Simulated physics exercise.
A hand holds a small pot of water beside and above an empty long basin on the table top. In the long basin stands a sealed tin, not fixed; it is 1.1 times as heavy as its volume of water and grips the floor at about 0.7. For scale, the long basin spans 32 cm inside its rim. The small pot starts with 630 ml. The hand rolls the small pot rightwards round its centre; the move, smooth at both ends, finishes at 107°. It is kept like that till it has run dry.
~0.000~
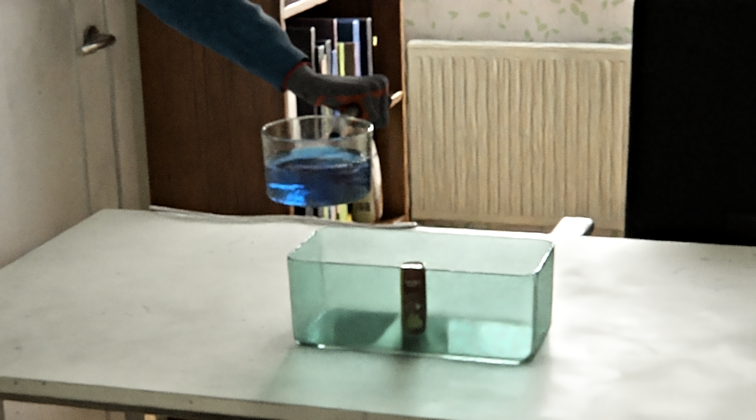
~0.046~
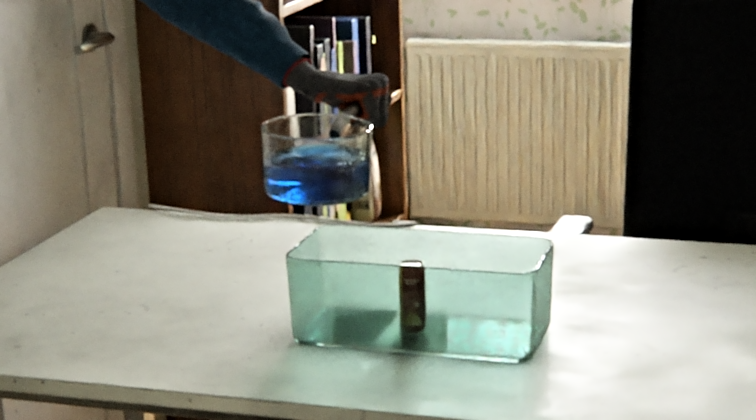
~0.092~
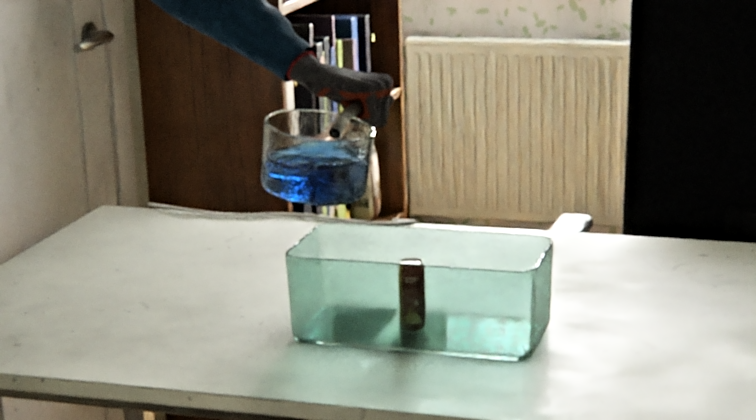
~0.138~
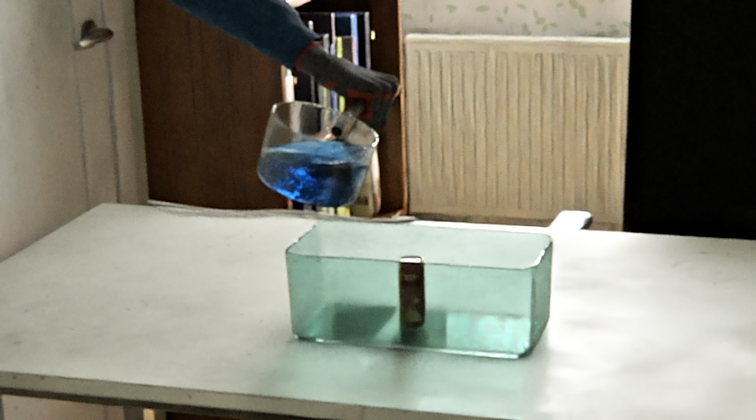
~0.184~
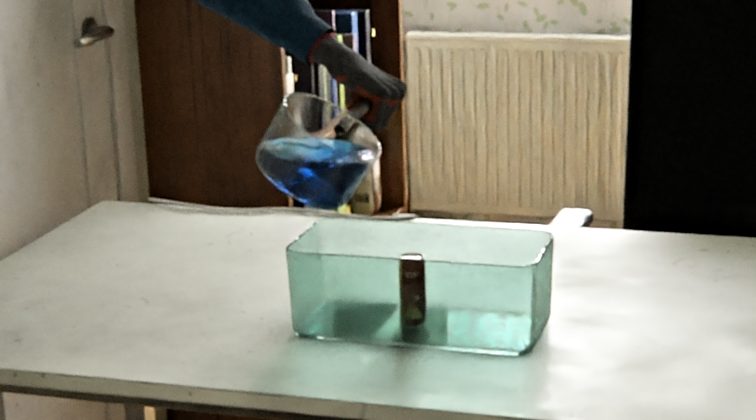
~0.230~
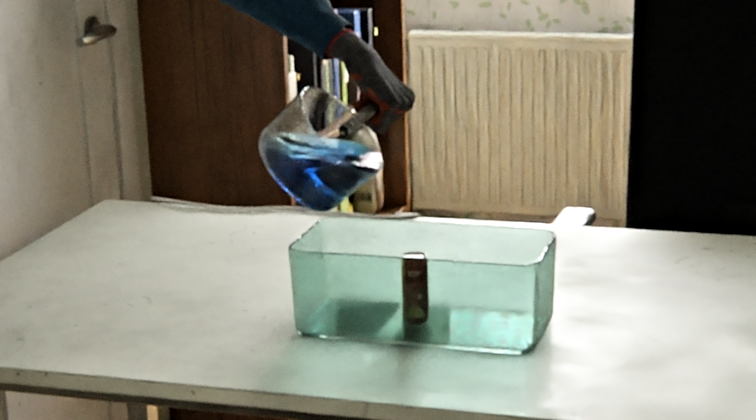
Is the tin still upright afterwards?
It topples.
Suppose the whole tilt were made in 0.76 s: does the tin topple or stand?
The tin keeps standing.
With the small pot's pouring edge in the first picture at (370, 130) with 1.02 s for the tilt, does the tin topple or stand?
Then it remains upright.
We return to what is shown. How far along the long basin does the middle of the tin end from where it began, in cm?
Some 8.5 cm.
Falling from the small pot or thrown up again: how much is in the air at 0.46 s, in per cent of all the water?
Some 30 per cent.
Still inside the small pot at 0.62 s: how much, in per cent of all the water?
Near 8 in a hundred.
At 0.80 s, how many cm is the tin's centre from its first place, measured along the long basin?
About 5 cm.
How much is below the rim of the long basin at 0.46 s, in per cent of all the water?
Near 42 in a hundred.
Then, 0.46 s in, the tilt is 106° and 28 per cent is still to pour; the tin stands where it began.
Then, 0.62 s in, the tilt is 107° and 8 per cent is still to pour; the tin leans 7°.
Then, 0.80 s in, the tilt is 107° and 1 per cent is still to pour; the tin leans 35°.
Then, 0.99 s in, the tilt is 107° and 0 per cent is still to pour; the tin lies on its side.
Finally, the tin lies on its side.
